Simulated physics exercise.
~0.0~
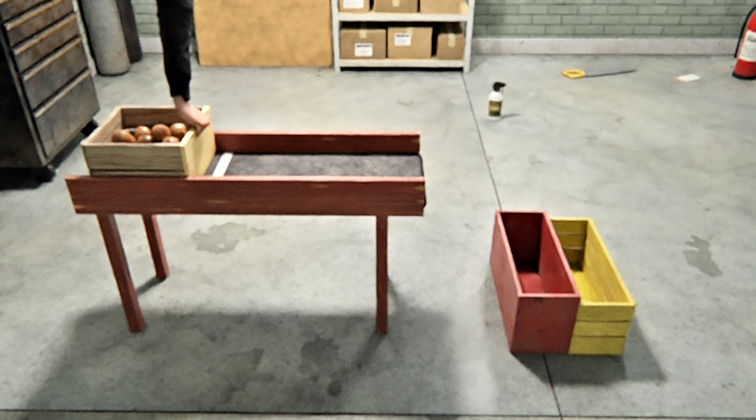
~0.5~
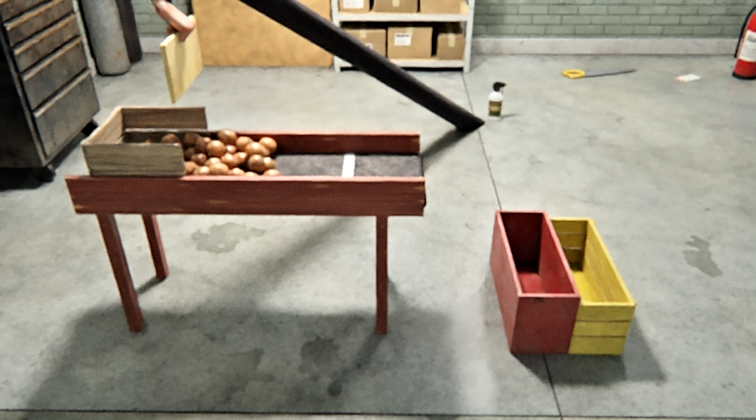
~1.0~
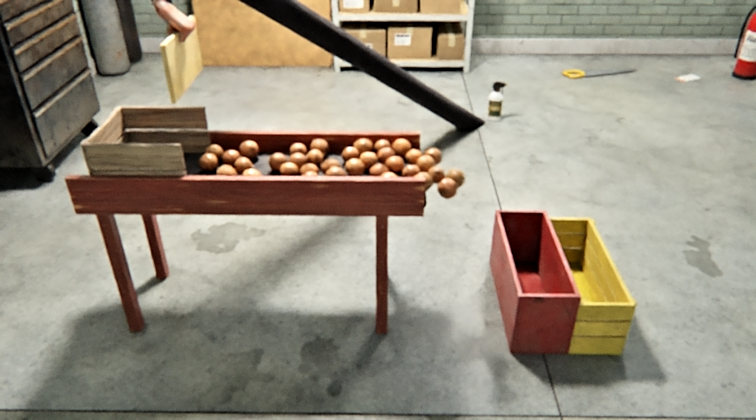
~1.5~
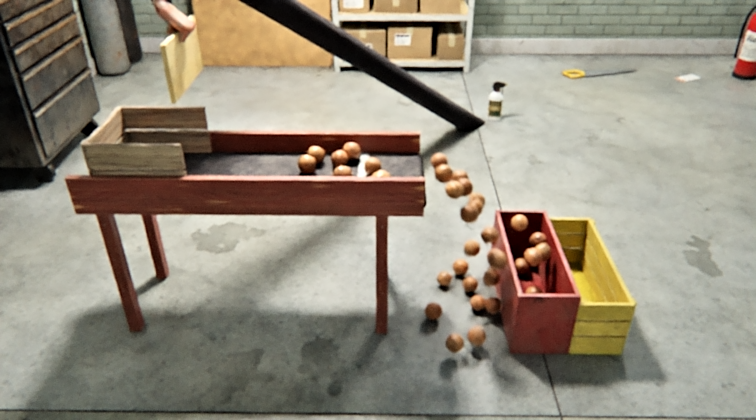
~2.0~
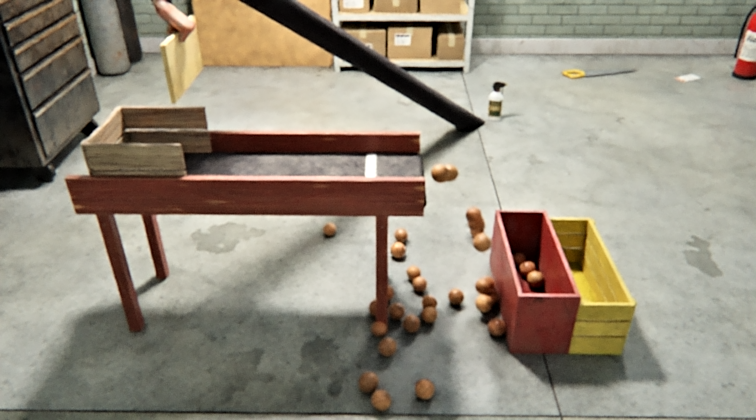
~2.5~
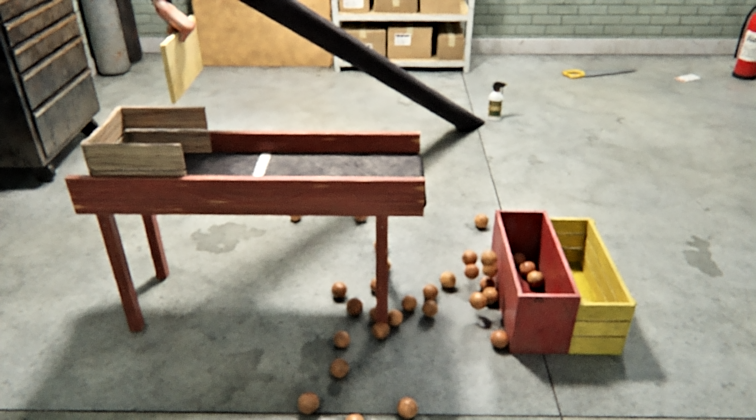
A hand at the upper left reaches to a pale wooden pen of round brown onions on a red-sided table with a dark belt, in a concrete-floored workshop seen from slightly above. A red tub and a yellow tote stand side by side on the floor at the right. The hand lifts the pen's gate, and the onions spread rightward along the moving belt, its white stripe travelling too. They spill off the right end, some dropping into the red tub. Most land short of it and roll back leftward, ending scattered across the floor, with the yellow tote empty.
